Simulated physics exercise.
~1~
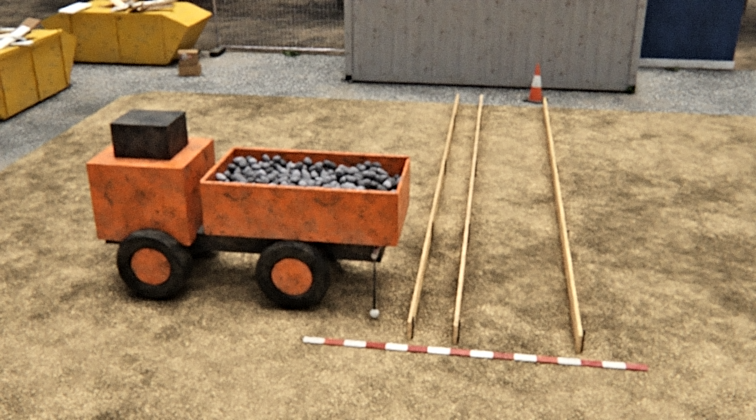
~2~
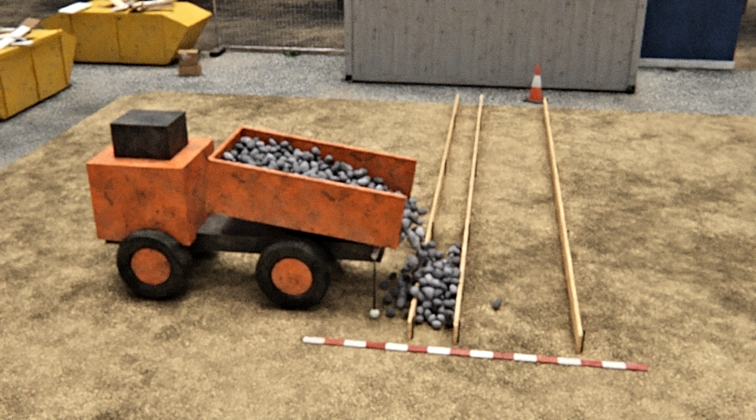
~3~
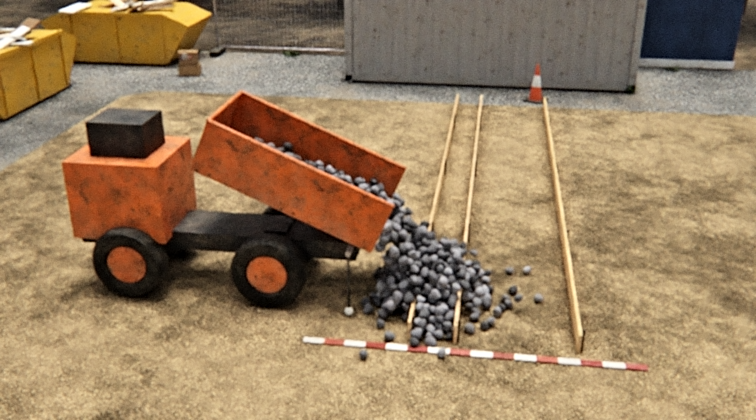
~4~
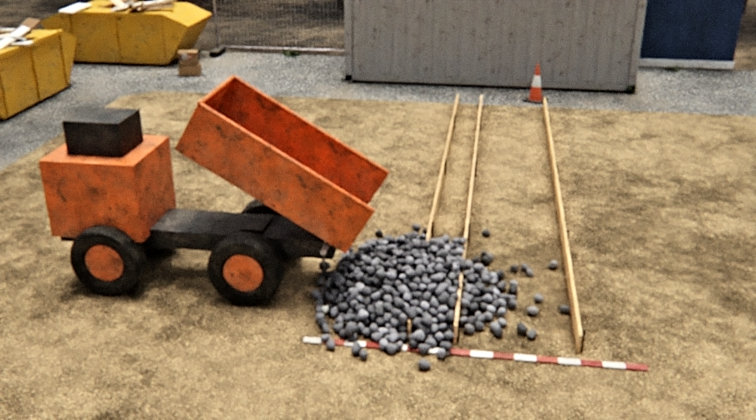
On sandy ground, an orange tipper raises its body, edges left and empties grey stones across planks.
